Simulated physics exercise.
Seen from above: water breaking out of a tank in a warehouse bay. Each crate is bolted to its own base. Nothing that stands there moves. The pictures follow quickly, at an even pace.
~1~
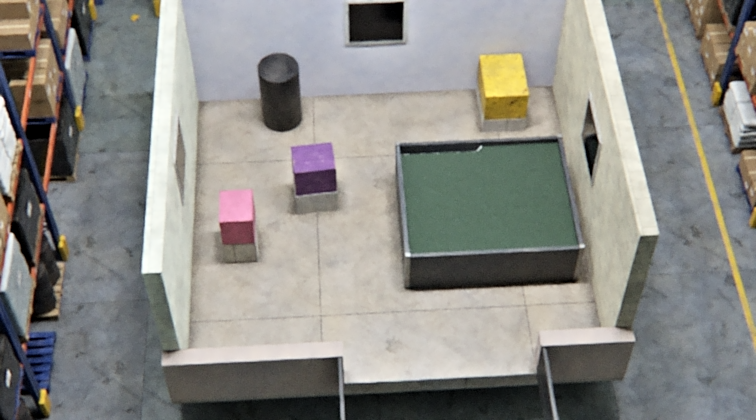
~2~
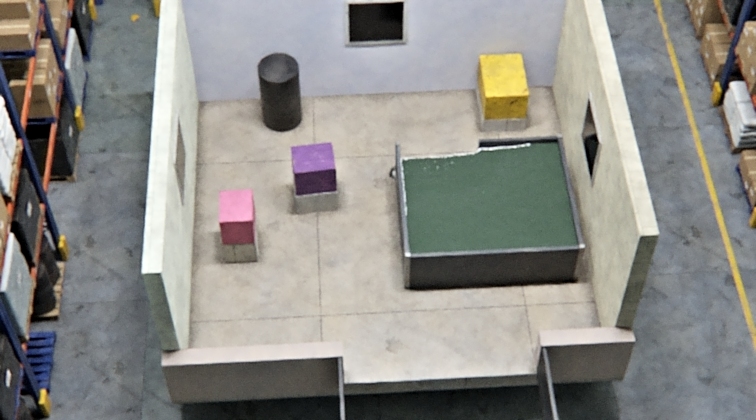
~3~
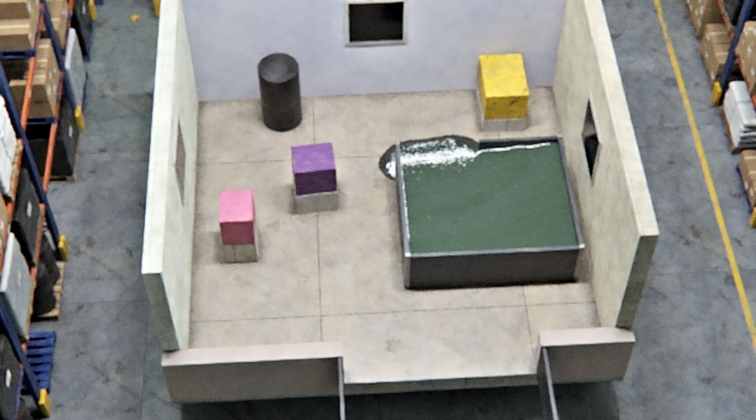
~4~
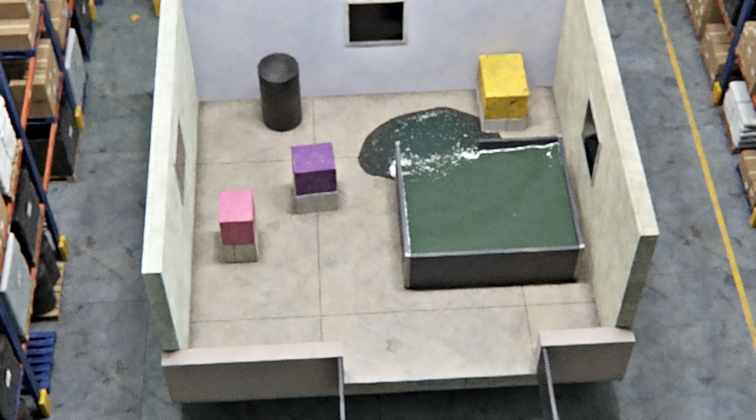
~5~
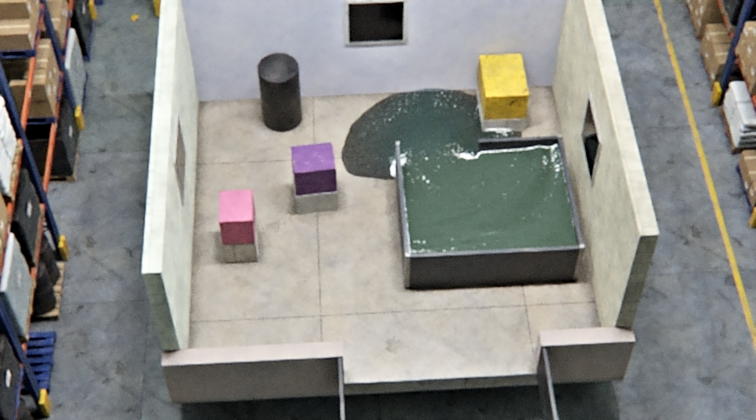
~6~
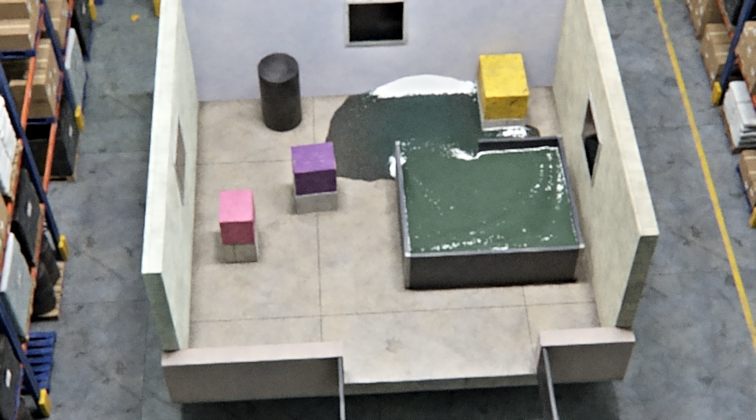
The video shows an open tank of dark green water in a walled warehouse bay with colored blocks and a black cylinder. Water breaks out through the tank's far side and spreads across the floor toward the back wall and leftward.
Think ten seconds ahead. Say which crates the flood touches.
One by one: The pink crate keeps dry; the purple crate keeps dry; the yellow crate is soaked.
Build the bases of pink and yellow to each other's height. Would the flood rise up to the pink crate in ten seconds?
One by one: Pink escapes it.
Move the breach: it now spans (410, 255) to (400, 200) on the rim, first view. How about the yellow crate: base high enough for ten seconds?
My reading: Yellow stays dry.
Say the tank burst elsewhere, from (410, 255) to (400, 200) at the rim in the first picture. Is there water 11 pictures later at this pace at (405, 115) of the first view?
Verdict: Not flooded.
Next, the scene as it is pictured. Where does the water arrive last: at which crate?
Last comes the one in pink.
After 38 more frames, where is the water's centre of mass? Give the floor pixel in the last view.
At about (385, 199).
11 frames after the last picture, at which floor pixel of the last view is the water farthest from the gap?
I would point to (199, 104).
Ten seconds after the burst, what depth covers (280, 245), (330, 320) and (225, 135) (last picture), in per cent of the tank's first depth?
About 10, 10 and 18 per cent.
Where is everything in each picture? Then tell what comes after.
In the first frame, the open tank at (486, 197) is whole and still.
In the second frame, the front is at (393, 176), out from the gap on the open tank's far side.
In the third frame, the front is at a hidden place, out from the gap on the open tank's far side.
In the fourth frame, the front is at (449, 112), out from the gap on the open tank's far side.
In the fifth frame, water pours out on the open tank's far side and has run to (450, 90).
In the sixth frame, water pours out on the open tank's far side and has run to (357, 94).
A moment on, water covers 20 % of the floor; the pink crate not reached, the purple crate water round its plinth, the yellow crate water round its plinth.
Next, water covers 35 % of the floor; the pink crate not reached, the purple crate water round its plinth, the yellow crate water round its plinth.
Then, water covers 55 % of the floor; the pink crate water round its plinth, the purple crate water round its plinth, the yellow crate water round its plinth.
Later, water covers 90 % of the floor; the pink crate water round its plinth, the purple crate water round its plinth, the yellow crate water round its plinth.
In the end, water covers 100 % of the floor; the pink crate stayed above the water, the purple crate stayed above the water, the yellow crate was topped.
